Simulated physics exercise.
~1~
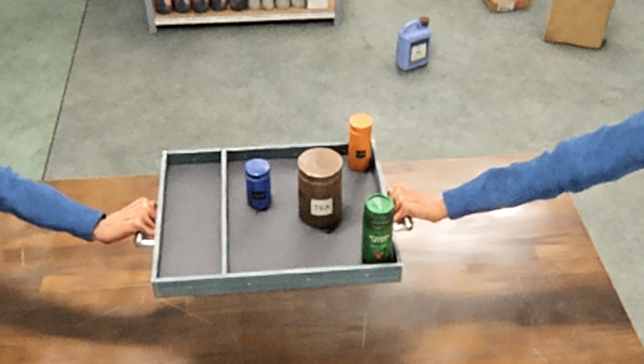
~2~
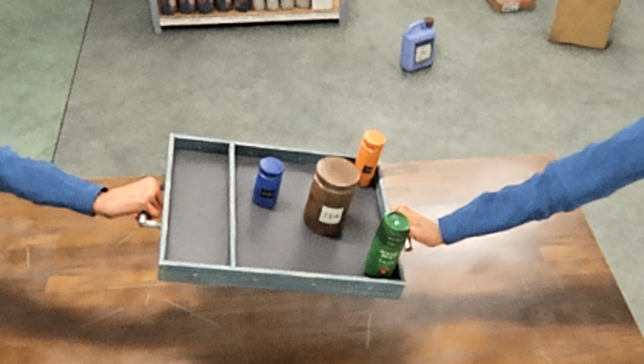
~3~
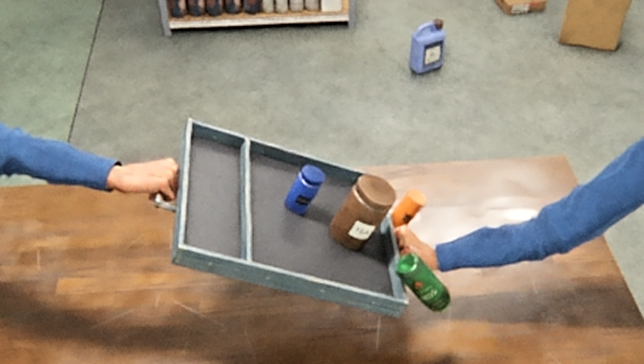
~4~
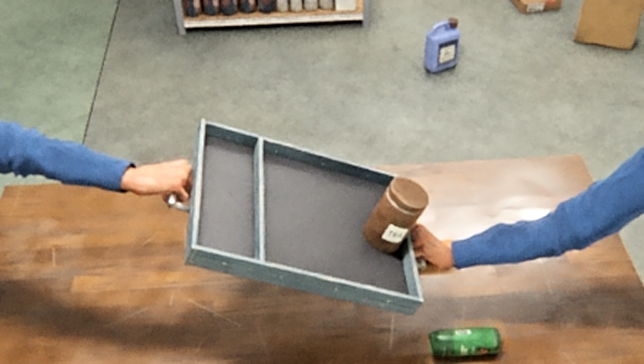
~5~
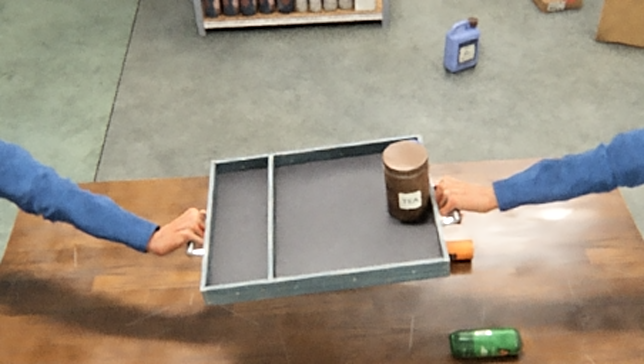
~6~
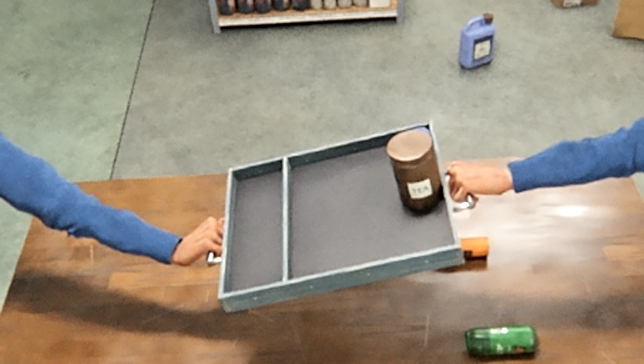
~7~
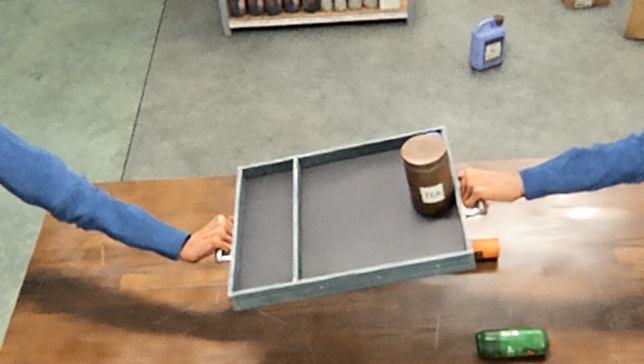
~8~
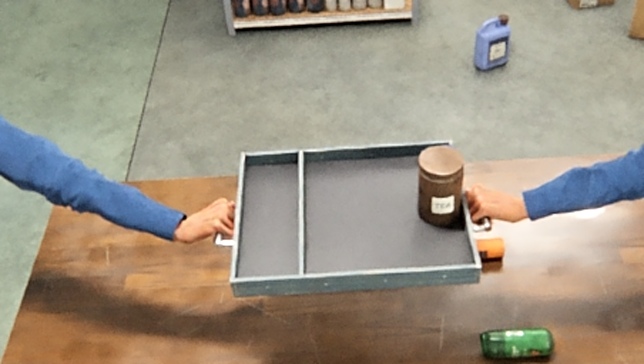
Two hands tipped a tray down to the right, sending the green can and orange shaker onto the table while the brown jar slid right and the blue shaker disappeared; after tilting back left, they levelled it with only the jar visible inside.
